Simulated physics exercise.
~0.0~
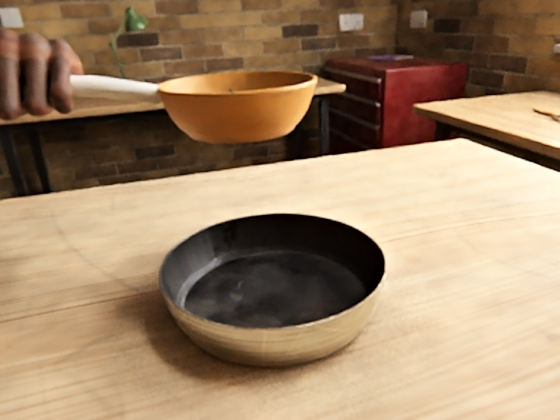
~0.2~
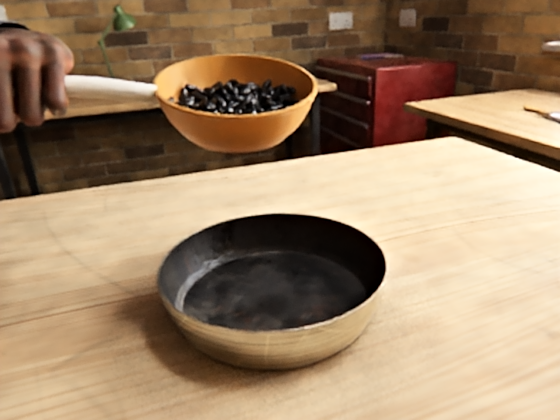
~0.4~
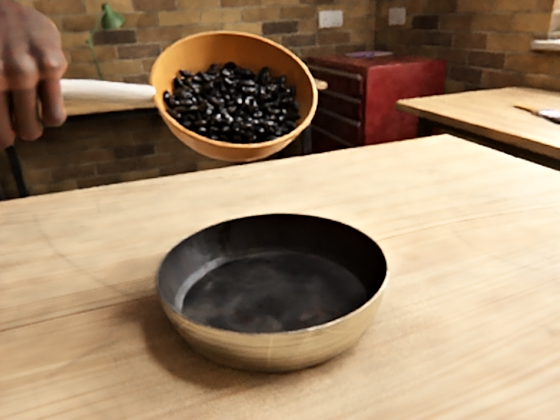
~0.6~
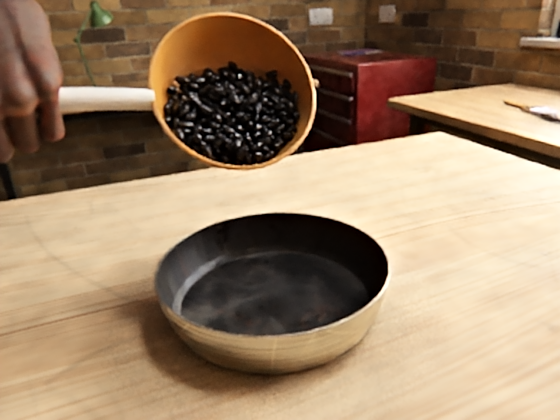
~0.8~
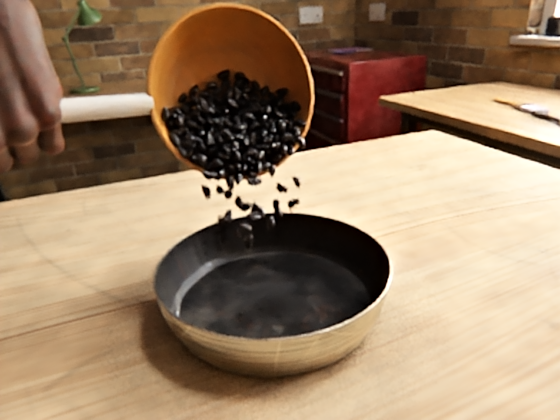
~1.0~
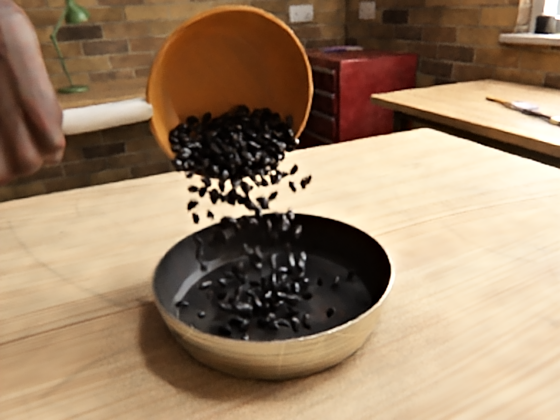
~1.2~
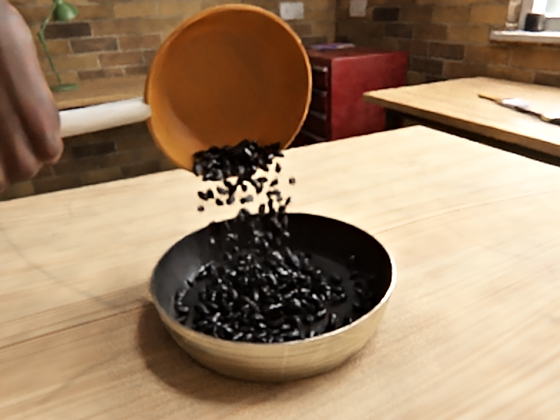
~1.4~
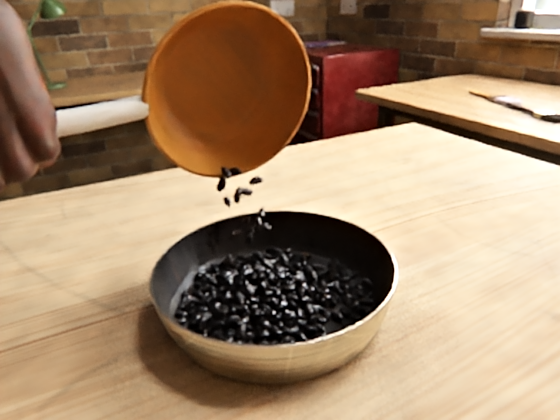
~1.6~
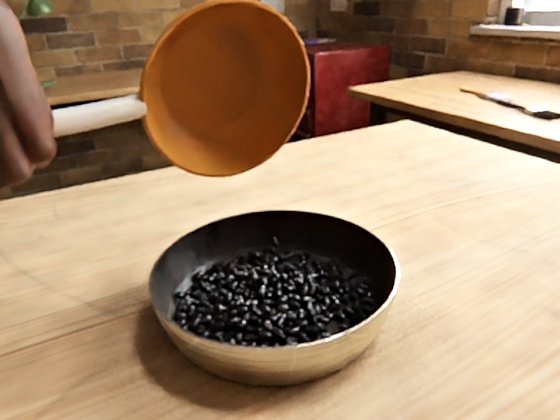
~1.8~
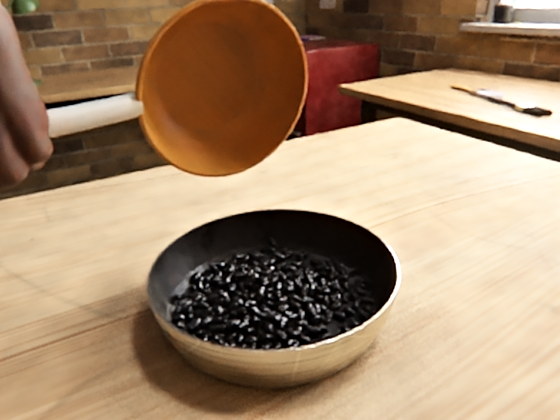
In a brick-walled room with wooden tables, a hand tilted an orange ladle with a white handle over a dark-lined round pan, and shiny black beans tumbled out until the ladle was empty and the beans lay still in the pan.
